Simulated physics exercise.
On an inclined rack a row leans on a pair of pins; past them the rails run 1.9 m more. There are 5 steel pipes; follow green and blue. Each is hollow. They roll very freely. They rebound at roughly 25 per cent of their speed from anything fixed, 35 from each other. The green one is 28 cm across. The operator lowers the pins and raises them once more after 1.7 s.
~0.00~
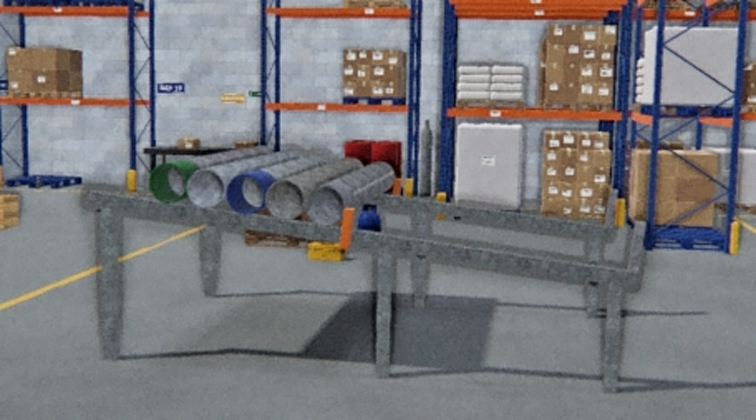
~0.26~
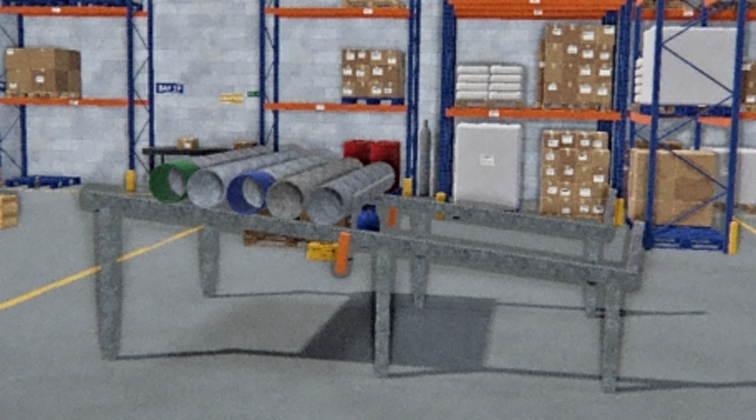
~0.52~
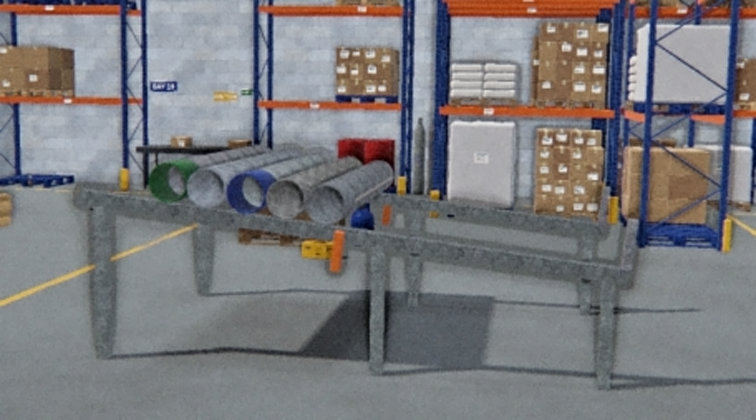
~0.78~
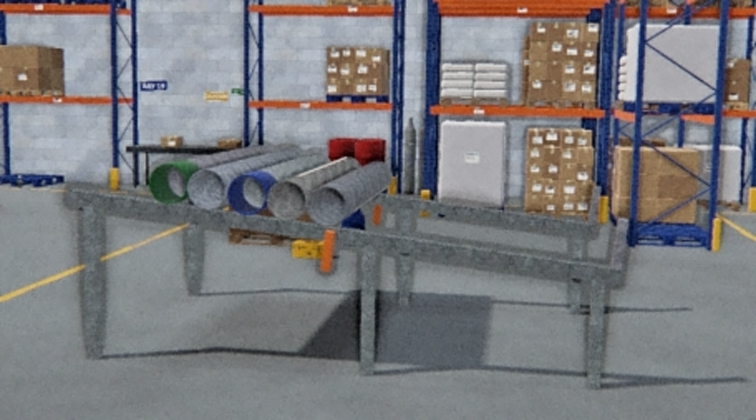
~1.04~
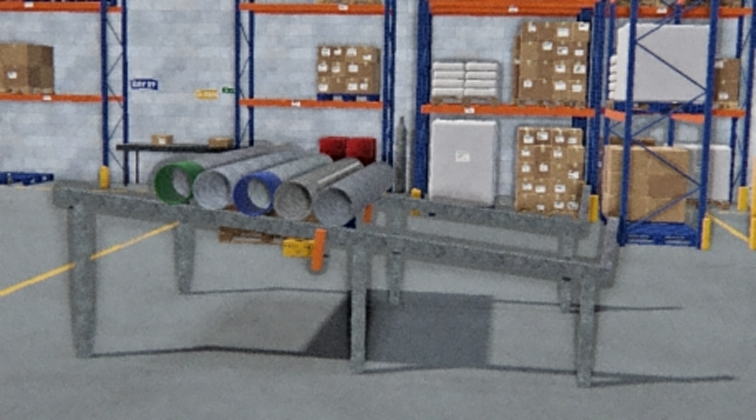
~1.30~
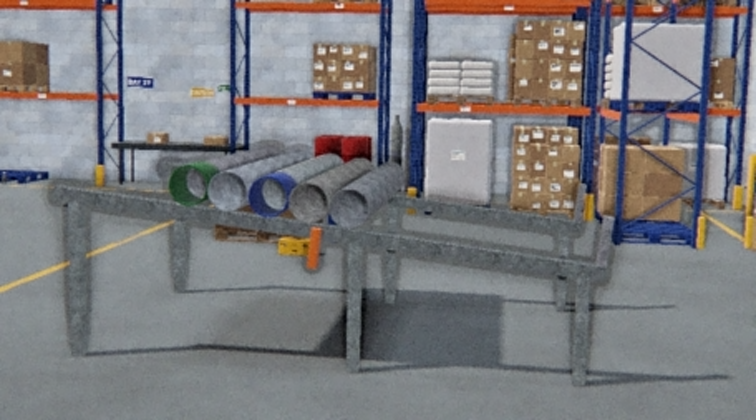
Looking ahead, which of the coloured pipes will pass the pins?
Green waits above the pins, blue gets through.
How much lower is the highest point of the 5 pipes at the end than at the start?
Some 10 cm lower.
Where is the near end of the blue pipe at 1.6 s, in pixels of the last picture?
Around (297, 201).
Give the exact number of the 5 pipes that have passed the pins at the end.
The count is 3.
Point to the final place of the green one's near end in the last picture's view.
Around (255, 195).
By 1.5 s, green is on the rails, 80 cm above the pins, rolling right; blue is on the rails, 25 cm above the pins, rolling right; 2 through so far.
By 1.6 s, green is on the rails, 70 cm above the pins, rolling right; blue is on the rails, 15 cm above the pins, rolling right; 2 through so far.
By 1.7 s, green is on the rails, 65 cm above the pins, rolling right; blue is on the rails, 10 cm above the pins, rolling right; 2 through so far.
By 1.9 s, green is on the rails, 50 cm above the pins, rolling right; blue is in the air, 10 cm below the pins, rolling right; 3 through so far.
Finally (3.6 s), green is on the rails, 45 cm above the pins; blue is on the rails, 120 cm below the pins; 3 through so far.
